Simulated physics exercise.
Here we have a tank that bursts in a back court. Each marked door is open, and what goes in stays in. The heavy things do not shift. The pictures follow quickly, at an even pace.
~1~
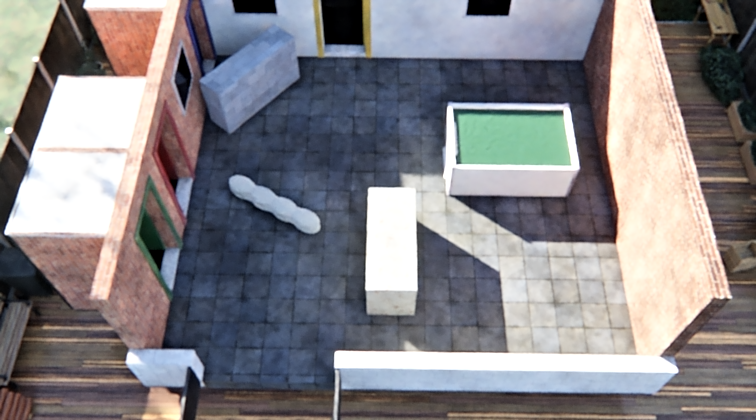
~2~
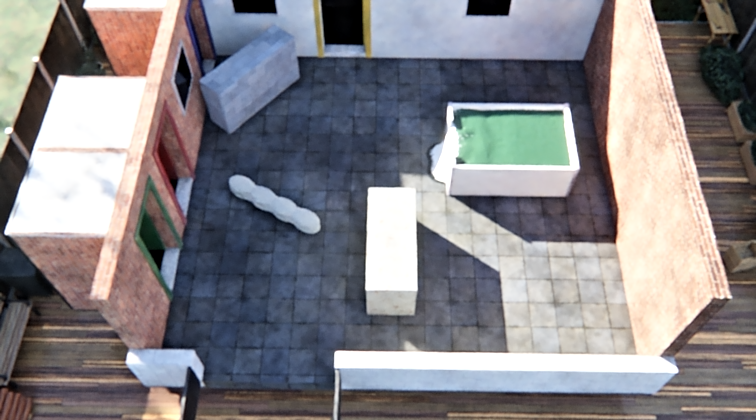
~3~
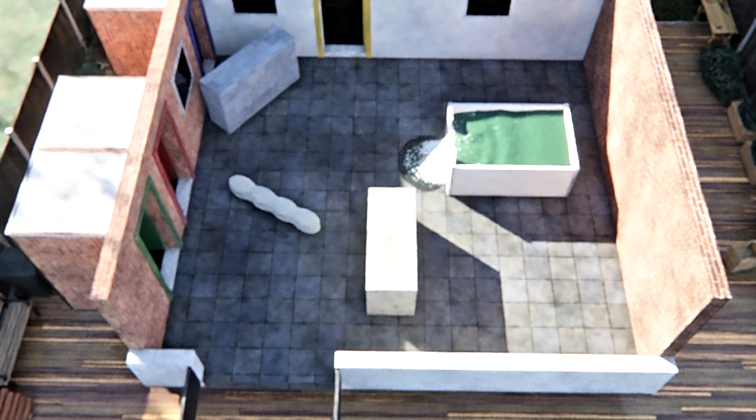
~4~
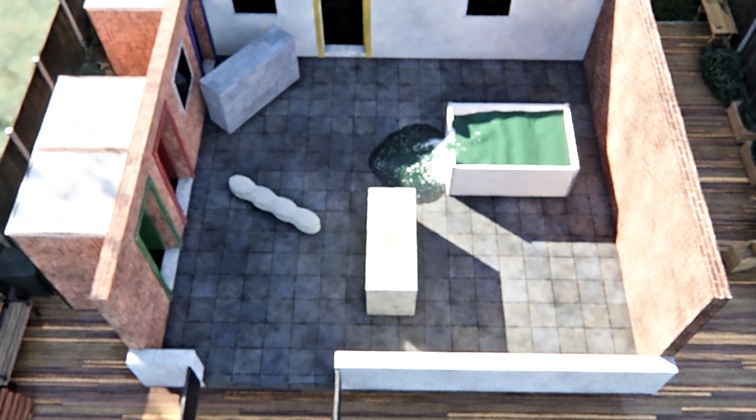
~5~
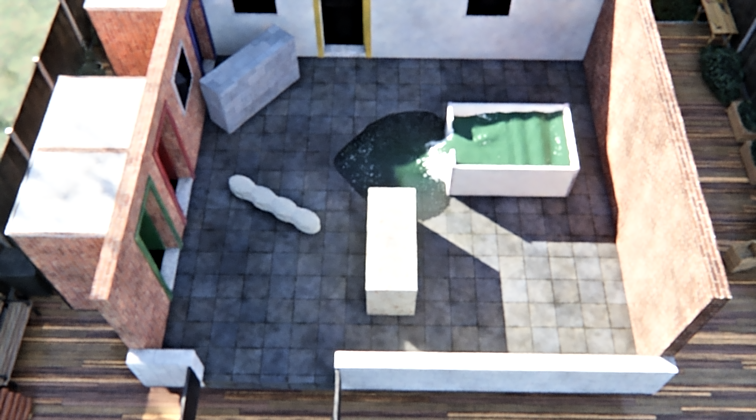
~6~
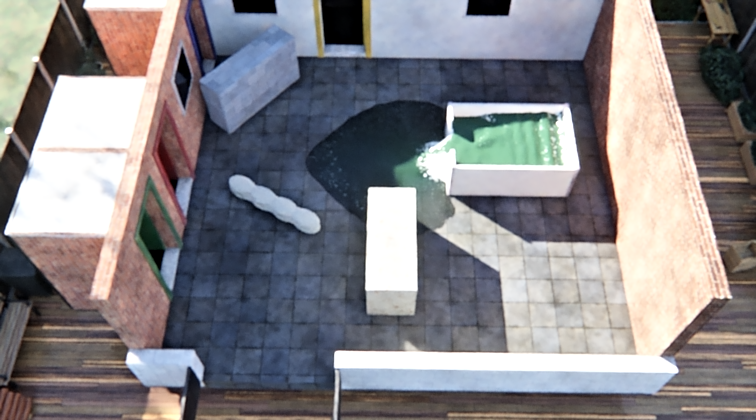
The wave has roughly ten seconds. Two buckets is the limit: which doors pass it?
One by one: The green door stays under that; the blue door takes more than that; the yellow door stays under that; the red door stays under that.
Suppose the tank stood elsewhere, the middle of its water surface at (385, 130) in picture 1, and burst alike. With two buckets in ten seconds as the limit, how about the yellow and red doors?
In short: The yellow door takes less, the red door takes more.
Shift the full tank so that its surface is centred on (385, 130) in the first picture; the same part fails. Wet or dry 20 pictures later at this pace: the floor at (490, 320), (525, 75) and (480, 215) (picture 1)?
In turn: Clear, free of water, clear.
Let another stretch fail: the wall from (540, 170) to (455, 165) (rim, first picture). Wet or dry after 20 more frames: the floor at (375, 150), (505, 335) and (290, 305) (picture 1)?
In that order: Dry, under water, wet.
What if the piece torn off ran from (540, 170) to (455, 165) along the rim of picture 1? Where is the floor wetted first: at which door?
First comes the green door.
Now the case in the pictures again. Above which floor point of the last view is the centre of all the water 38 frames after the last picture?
At about (357, 164).
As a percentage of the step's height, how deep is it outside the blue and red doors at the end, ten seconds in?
Near 190 and 50 in a hundred.
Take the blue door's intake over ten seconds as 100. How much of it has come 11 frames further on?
Some 0 per cent.
A moment on, water covers 25 % of the floor; the green door not reached, the blue door not reached, the yellow door not reached, the red door not reached.
Next, water covers 30 % of the floor; the green door not reached, the blue door not reached, the yellow door wet at the sill, nothing in, the red door wet at the sill, nothing in.
Then, water covers 45 % of the floor; the green door wet at the sill, nothing in, the blue door under two buckets in, the yellow door wet at the sill, nothing in, the red door wet at the sill, nothing in.
Later, water covers 55 % of the floor; the green door wet at the sill, nothing in, the blue door over two buckets in, the yellow door wet at the sill, nothing in, the red door under two buckets in.
In the end, water covers 75 % of the floor; the green door wet at the sill, nothing in, the blue door over two buckets in, the yellow door wet at the sill, nothing in, the red door under two buckets in.
